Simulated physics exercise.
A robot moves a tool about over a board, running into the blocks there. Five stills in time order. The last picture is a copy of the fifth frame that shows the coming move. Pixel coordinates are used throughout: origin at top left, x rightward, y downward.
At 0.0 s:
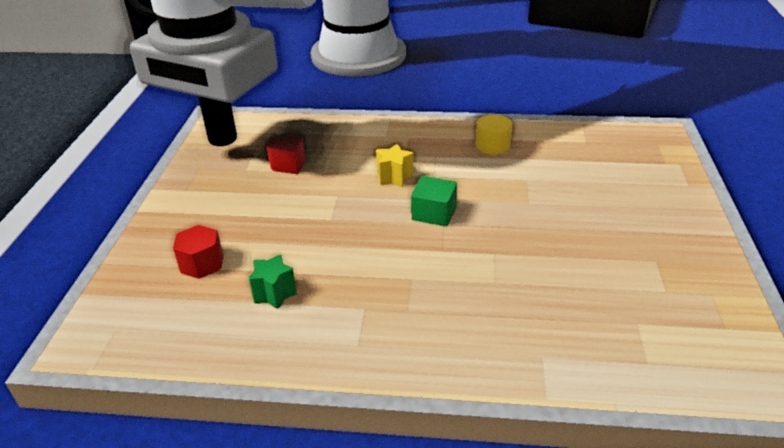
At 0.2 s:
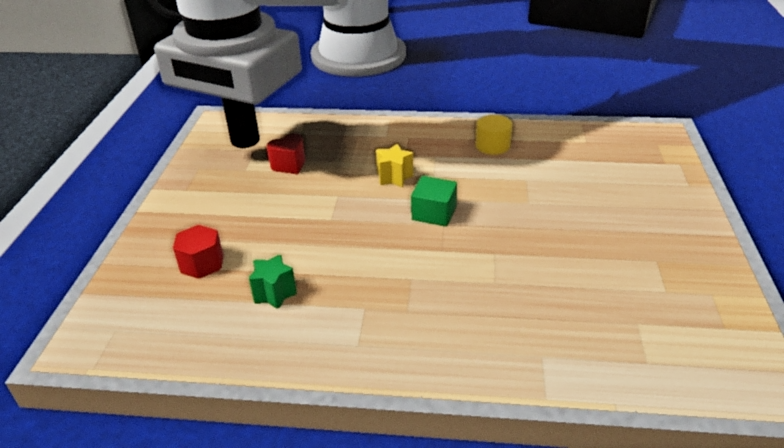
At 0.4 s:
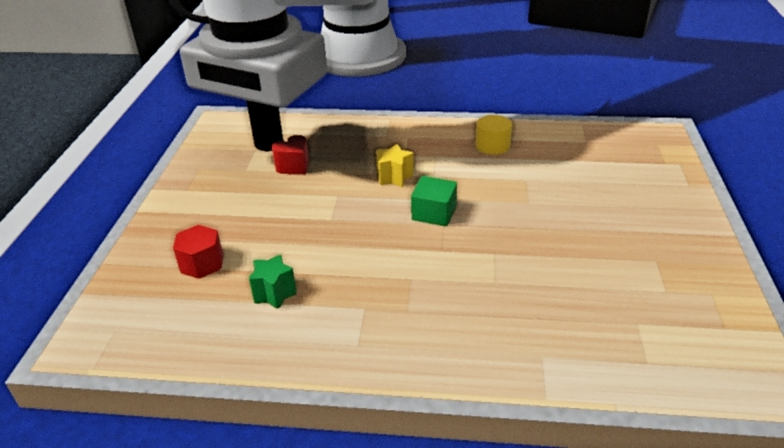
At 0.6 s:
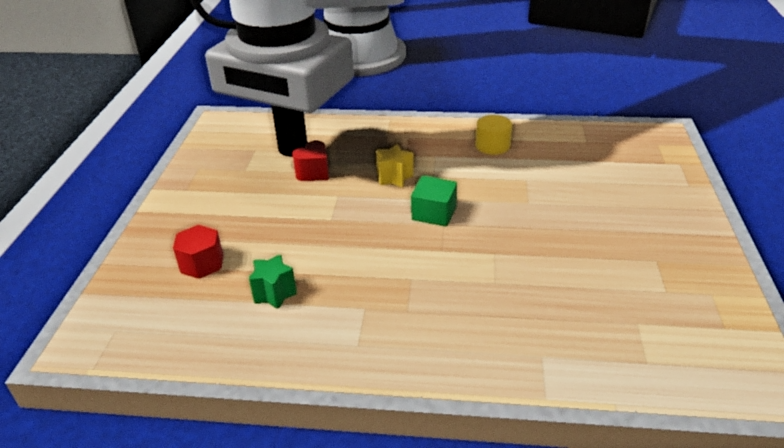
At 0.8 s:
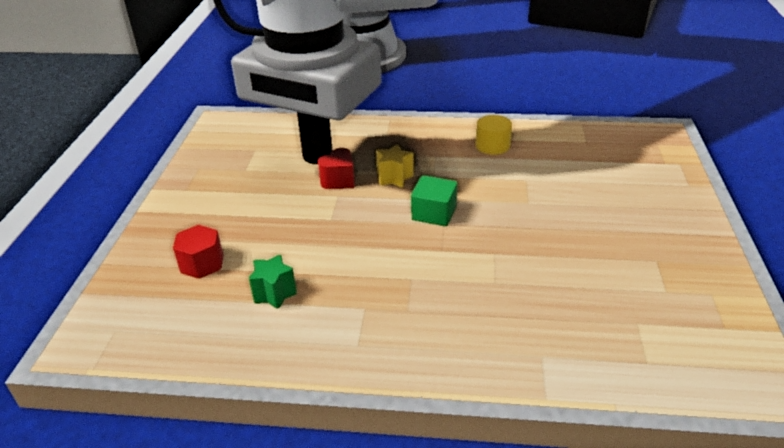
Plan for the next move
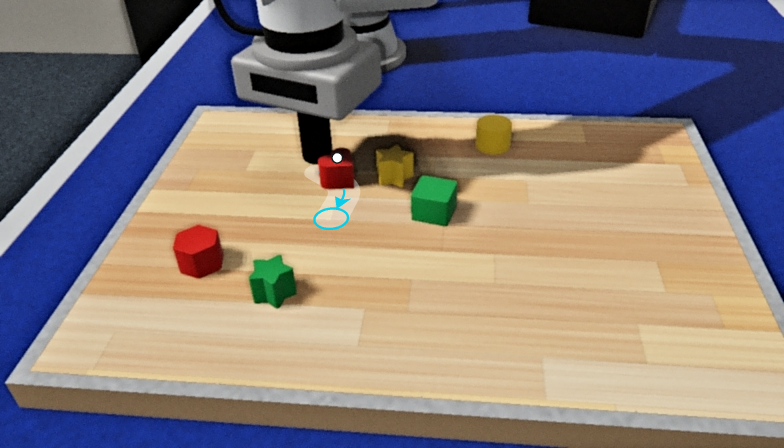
On a wooden board with a blue surround, a robot arm moves its black tool rightward to a small red block, then pushes the block right and slightly nearer the viewer, toward a yellow star-shaped block, while the other blocks stay still.
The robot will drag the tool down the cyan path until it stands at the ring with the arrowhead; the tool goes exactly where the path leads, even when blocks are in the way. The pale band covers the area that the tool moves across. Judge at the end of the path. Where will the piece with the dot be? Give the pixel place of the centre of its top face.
The middle of its upper face should be somewhere near (368, 180).
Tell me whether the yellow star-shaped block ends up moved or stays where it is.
That block is going to be left alone.
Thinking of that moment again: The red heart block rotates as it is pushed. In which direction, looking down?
It makes a counterclockwise turn.
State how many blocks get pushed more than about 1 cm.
My guess is one.
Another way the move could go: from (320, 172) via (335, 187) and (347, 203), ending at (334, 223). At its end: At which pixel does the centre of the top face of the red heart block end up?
It comes to (374, 183).
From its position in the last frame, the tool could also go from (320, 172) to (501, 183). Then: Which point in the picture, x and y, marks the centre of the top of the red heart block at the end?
For the centre of its top, I'd go with (377, 169).
The drawn path runs from (320, 172) through (339, 183) and (342, 200) to (331, 218); the dot is on the red heart block.
What follows on the original path. Halfway along, tool (343, 177); red heart block (366, 176).
At the end, tool (330, 204); red heart block (368, 180), turned 35° anticlockwise; yellow star-shaped block not moved.
